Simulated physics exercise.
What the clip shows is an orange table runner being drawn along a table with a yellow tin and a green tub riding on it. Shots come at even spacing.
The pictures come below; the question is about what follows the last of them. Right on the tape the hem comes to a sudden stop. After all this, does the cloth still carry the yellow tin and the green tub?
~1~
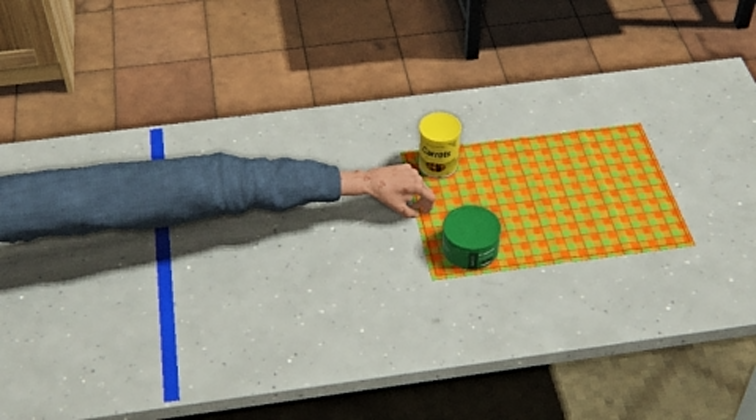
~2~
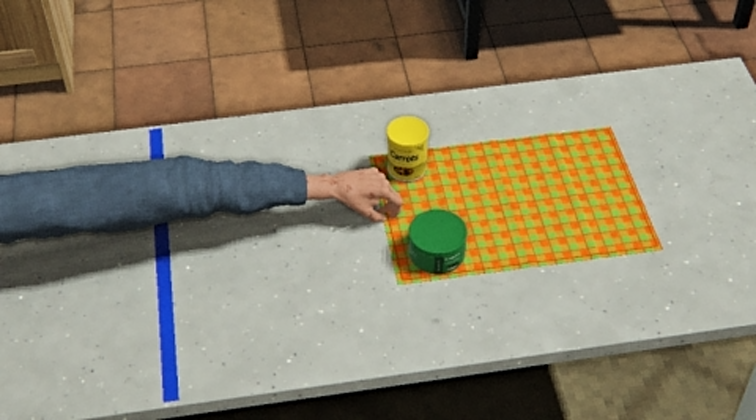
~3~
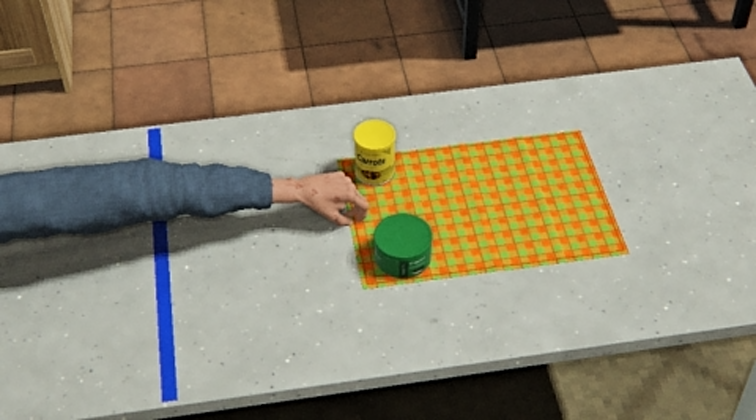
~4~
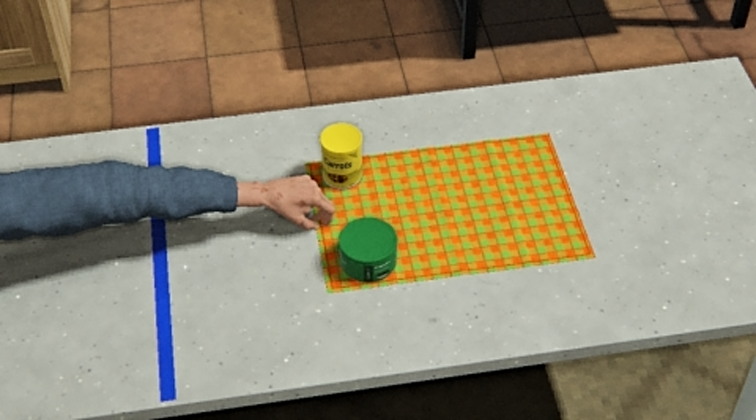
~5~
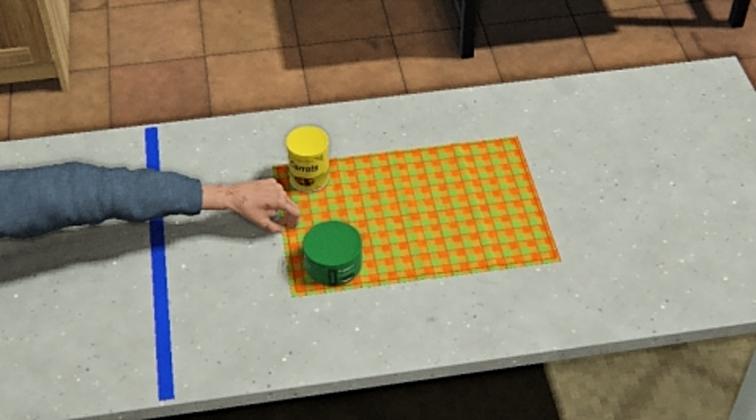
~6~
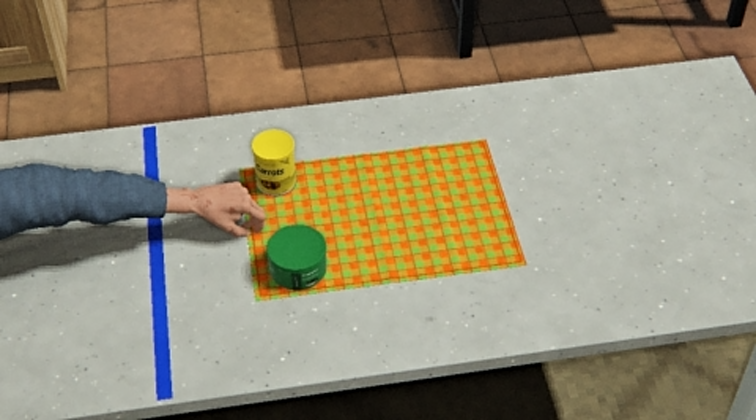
It turns out the yellow tin is no longer on it, the green tub is no longer on it.
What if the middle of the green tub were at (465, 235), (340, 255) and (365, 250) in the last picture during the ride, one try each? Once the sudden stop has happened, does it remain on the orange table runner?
First try: It rides out the stop; second try: It gets flung off; third try: It gets flung off.
Then, 0.09 s past the final frame, hem short of the tape; yellow tin on the cloth near (217, 170); green tub on the cloth near (236, 266).
Then, 0.20 s past the final frame, hem at the tape; yellow tin ahead of the hem near (150, 179); green tub on the cloth near (165, 275).
When it is over, hem at the tape; yellow tin ahead of the hem near (58, 191); green tub ahead of the hem near (68, 289). The yellow tin leaves the cloth and the green tub shoots off the front.
